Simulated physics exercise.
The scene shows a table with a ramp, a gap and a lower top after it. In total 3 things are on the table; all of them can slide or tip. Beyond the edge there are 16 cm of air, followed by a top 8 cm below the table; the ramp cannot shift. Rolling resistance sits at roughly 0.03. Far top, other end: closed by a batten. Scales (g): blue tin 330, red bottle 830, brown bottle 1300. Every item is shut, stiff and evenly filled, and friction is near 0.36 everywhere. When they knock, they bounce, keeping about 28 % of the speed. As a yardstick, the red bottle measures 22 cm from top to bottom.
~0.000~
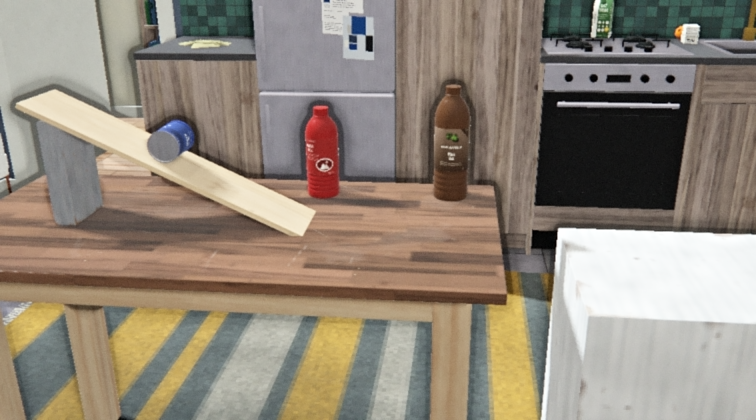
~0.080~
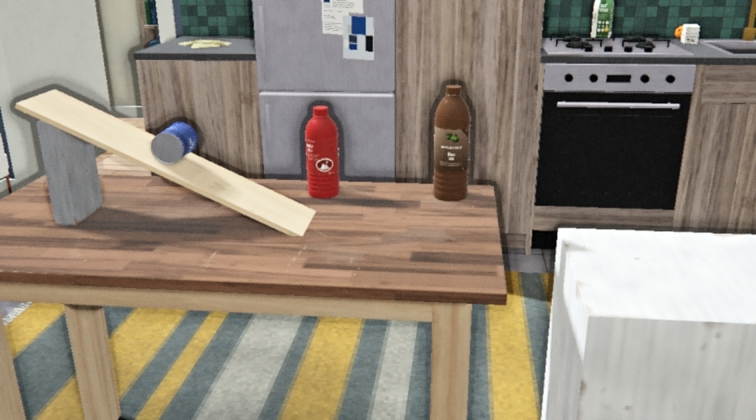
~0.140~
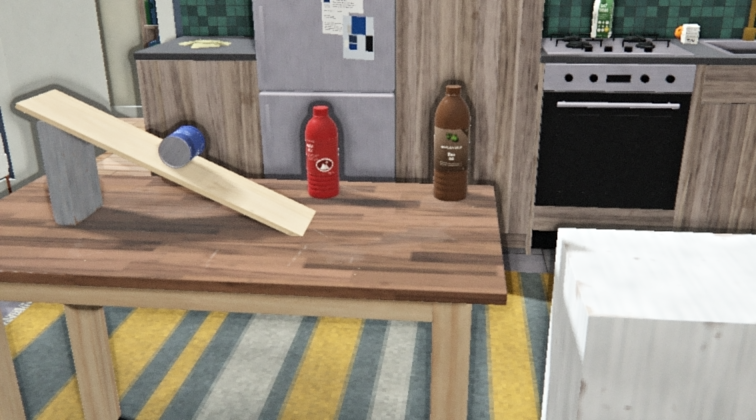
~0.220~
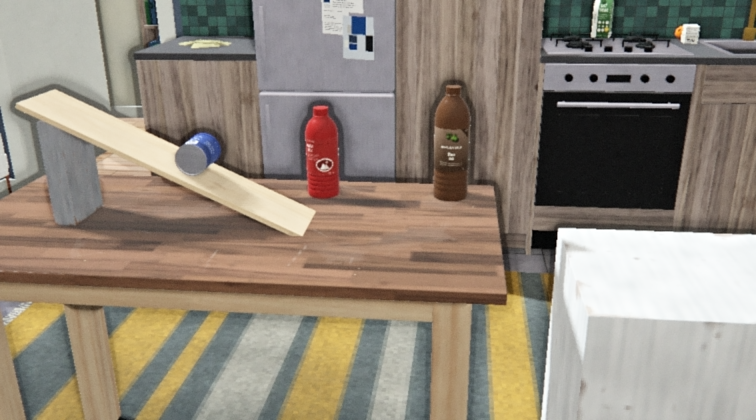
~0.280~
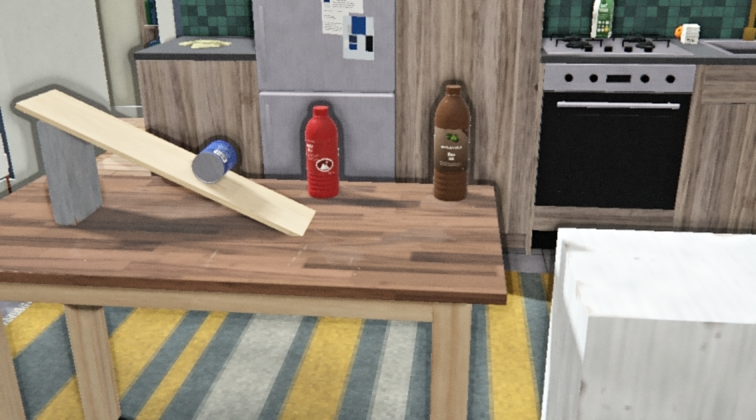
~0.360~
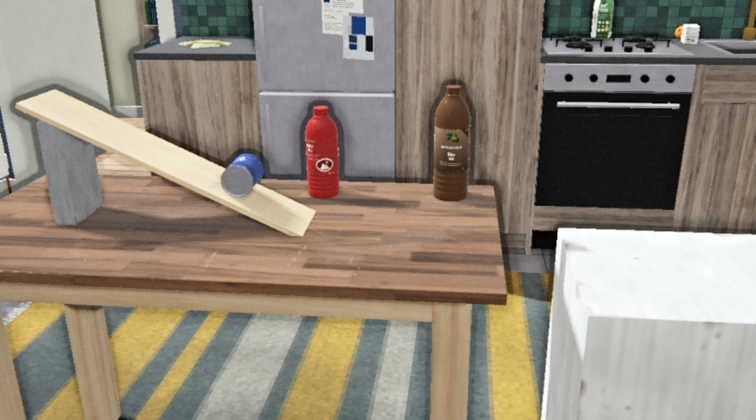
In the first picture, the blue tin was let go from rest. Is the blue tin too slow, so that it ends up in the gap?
Makes it over.
After 0.56 s, 35 cm of run left; blue tin near (341, 209).
After 0.86 s, 1 cm past the table's edge; blue tin near (504, 214).
After 1.06 s, 22 cm past the table's edge; blue tin near (601, 250).
After 1.36 s, 48 cm past the table's edge; blue tin near (729, 257).
By the end (1.5 s), 60 cm past the table's edge; the bystanders in place, give or take 8 cm.
